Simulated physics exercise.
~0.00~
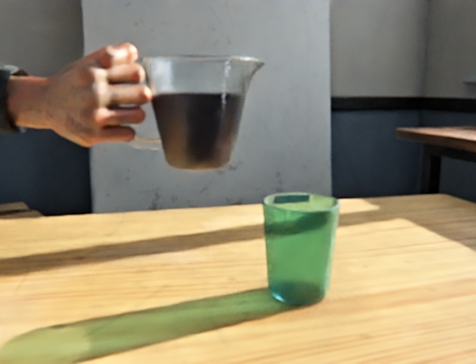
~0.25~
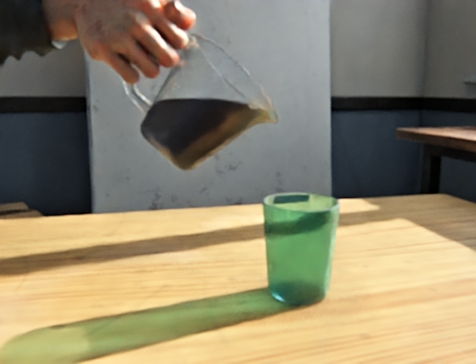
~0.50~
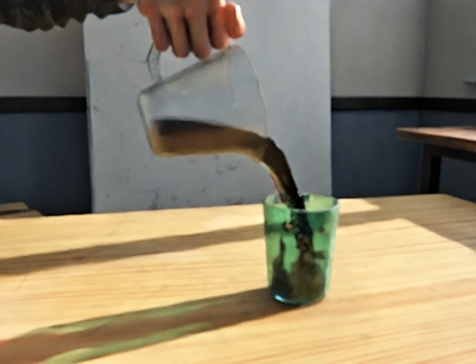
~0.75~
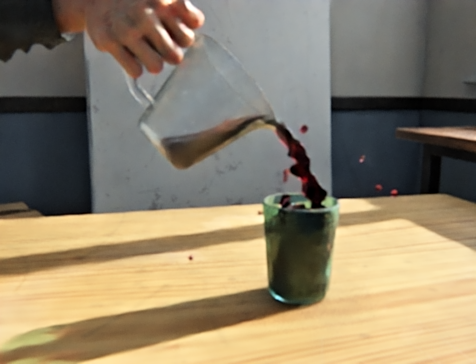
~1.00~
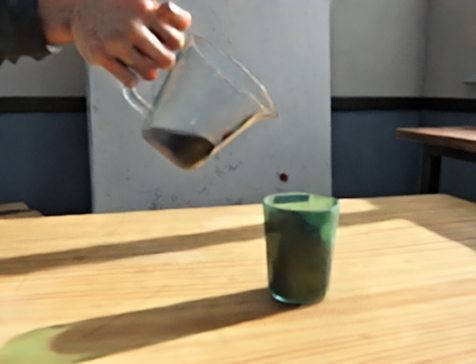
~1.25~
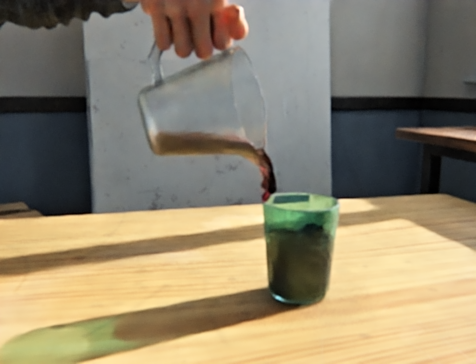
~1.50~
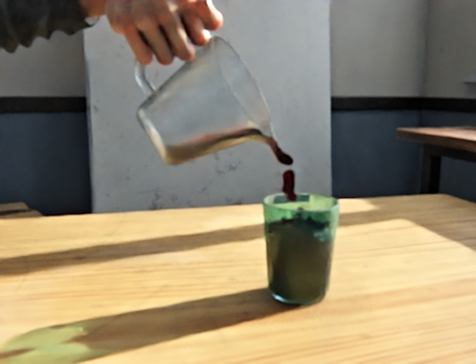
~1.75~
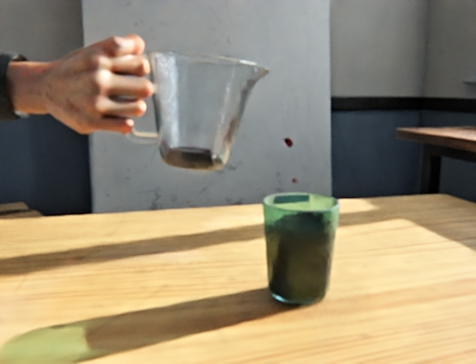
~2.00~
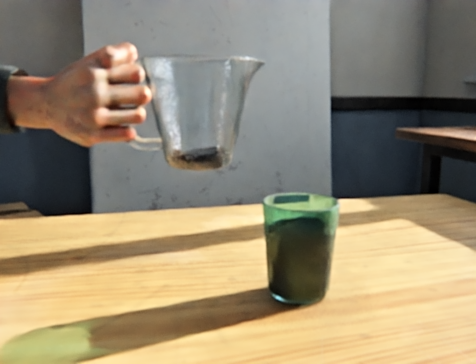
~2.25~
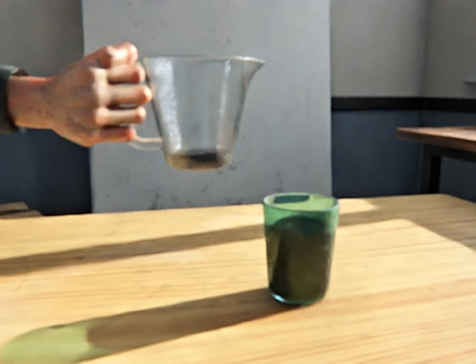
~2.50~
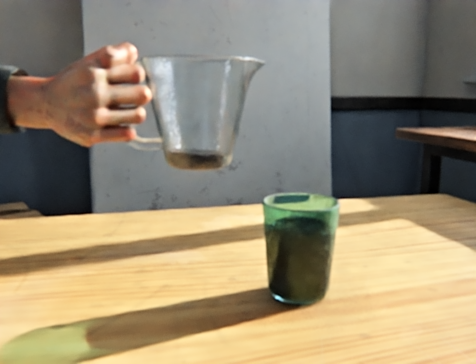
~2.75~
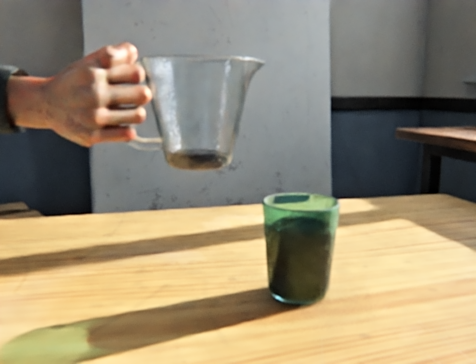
To begin with, a hand at the left holds a clear glass jug of dark wine above a wooden table, where an empty green drinking glass stands in sunlight. The hand tips the jug steeply to the right, and a dark stream runs into the glass. As the jug eases back, reddish drops scatter around the rim. The hand tips it steeply again, pouring a thinner stream, then turns it back as a few last drops fall. Finally, the jug is held level with a little wine left, and the green glass stands mostly full and dark.
